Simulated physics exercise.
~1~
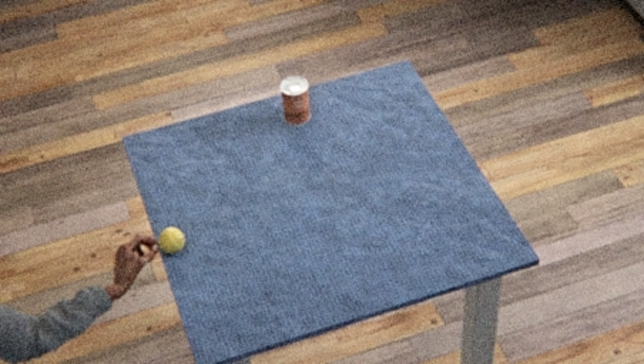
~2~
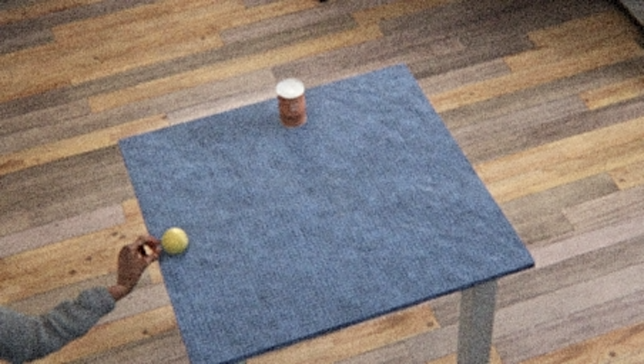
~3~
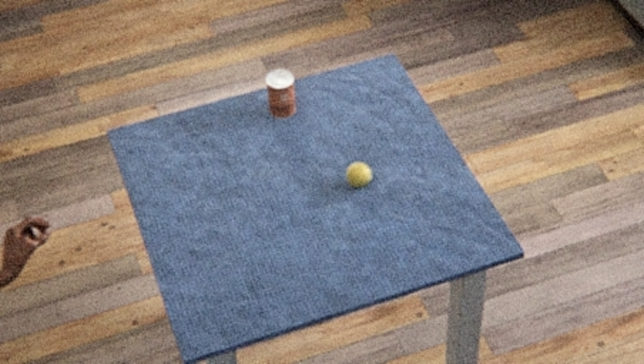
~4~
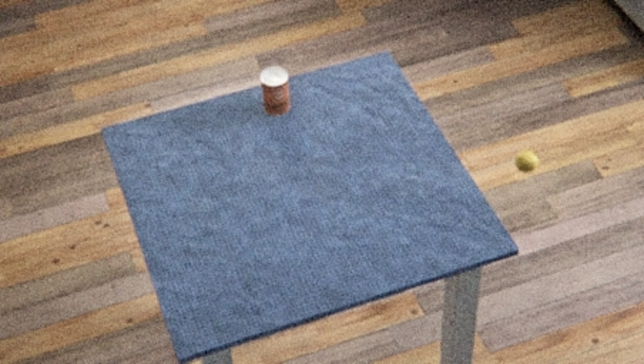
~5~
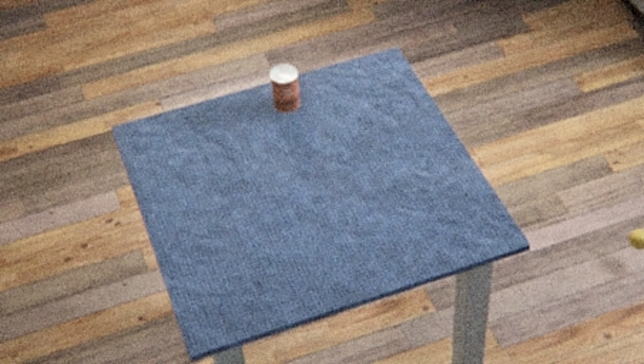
Hand sending a yellow lemon rightward across a blue-topped table, past an orange tin, the lemon leaving the right edge and dropping.
